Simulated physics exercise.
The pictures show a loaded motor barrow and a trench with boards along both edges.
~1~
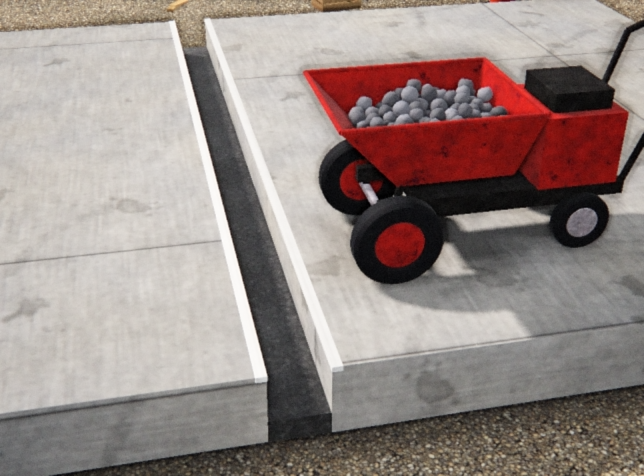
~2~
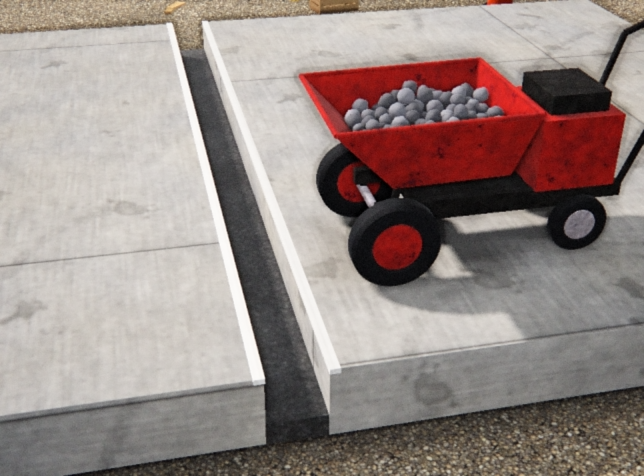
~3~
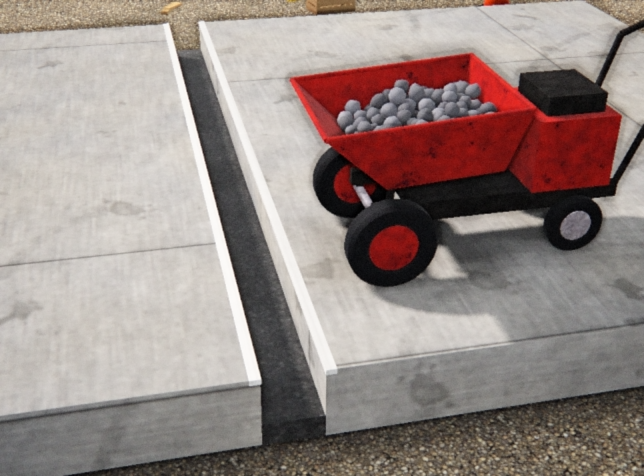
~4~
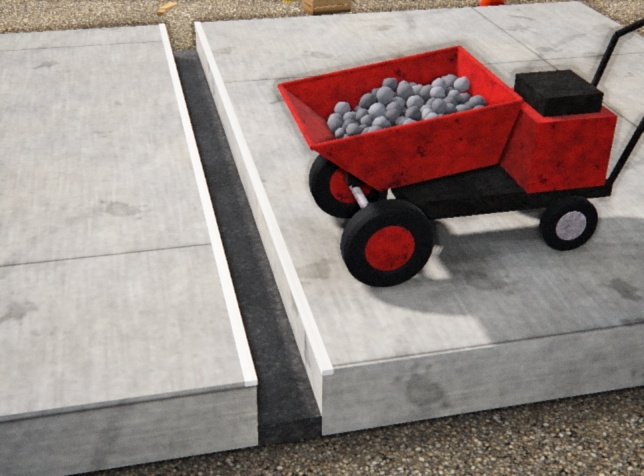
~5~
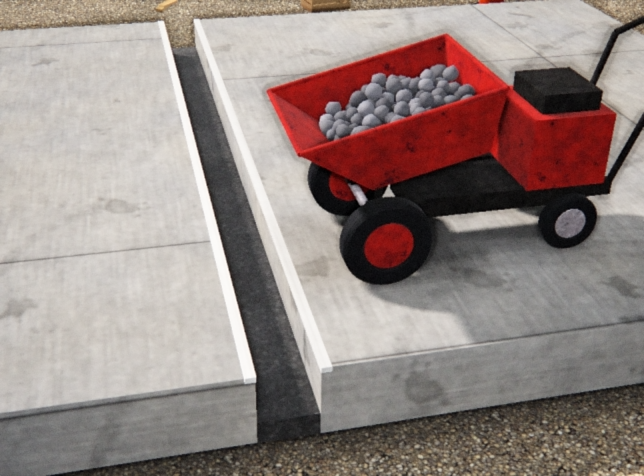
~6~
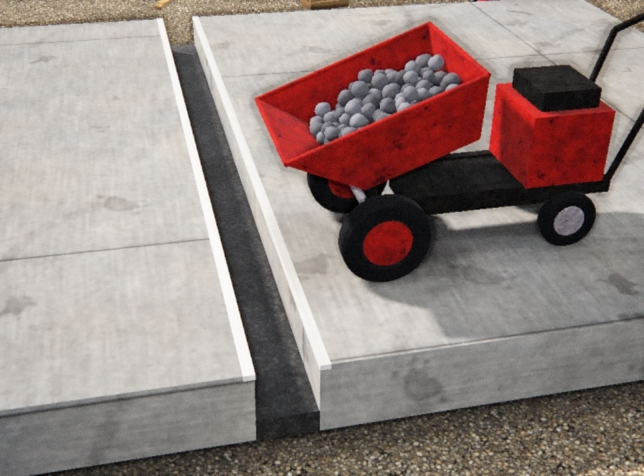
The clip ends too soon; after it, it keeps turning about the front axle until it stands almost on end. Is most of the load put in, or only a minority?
The trench never gets most of the load.
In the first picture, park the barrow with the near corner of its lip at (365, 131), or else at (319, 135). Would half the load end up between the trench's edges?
To start, the greater share; after that, the lesser share.
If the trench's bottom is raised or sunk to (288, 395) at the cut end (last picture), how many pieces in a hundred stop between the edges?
Something like 10 %.
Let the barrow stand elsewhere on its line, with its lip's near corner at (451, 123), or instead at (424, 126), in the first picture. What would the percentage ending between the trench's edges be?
The share would be near 40 percent, and then near 50 percent.
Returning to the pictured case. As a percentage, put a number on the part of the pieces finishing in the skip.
Roughly 25 per cent.
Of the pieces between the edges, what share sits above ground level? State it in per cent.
Estimate: Near 0 in a hundred.
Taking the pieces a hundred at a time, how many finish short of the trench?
About 0 %.
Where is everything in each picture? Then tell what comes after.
Lip of the skip at (342, 133), level; top of the load at (439, 107), round cobbles; first edge of the trench at (321, 322); far edge at (250, 332), the trench under half as wide as the skip, and about as deep as wide, in the first frame.
Lip of the skip at (337, 136), level; top of the load at (435, 108), in the second frame.
Lip of the skip at (327, 141), tipped barely; top of the load at (427, 106), in the third frame.
Lip of the skip at (313, 148), tipped a little; top of the load at (434, 106), in the fourth frame.
Lip of the skip at (300, 155), tipped a little; top of the load at (423, 99), in the fifth frame.
Lip of the skip at (286, 164), tipped clearly; top of the load at (417, 84); first edge of the trench at (309, 321); far edge at (238, 330), in the sixth frame.
Soon after the last picture, skip tipped steeply; all in the skip.
A little later, skip tipped right over; about two thirds in the skip; a small part in or heaped over the trench; about a third beyond it.
Later still, skip tipped right over; about a quarter in the skip; about a quarter in or heaped over the trench; about half beyond it.
At rest, skip tipped right over; about a quarter in the skip; about a quarter in or heaped over the trench; about half beyond it.
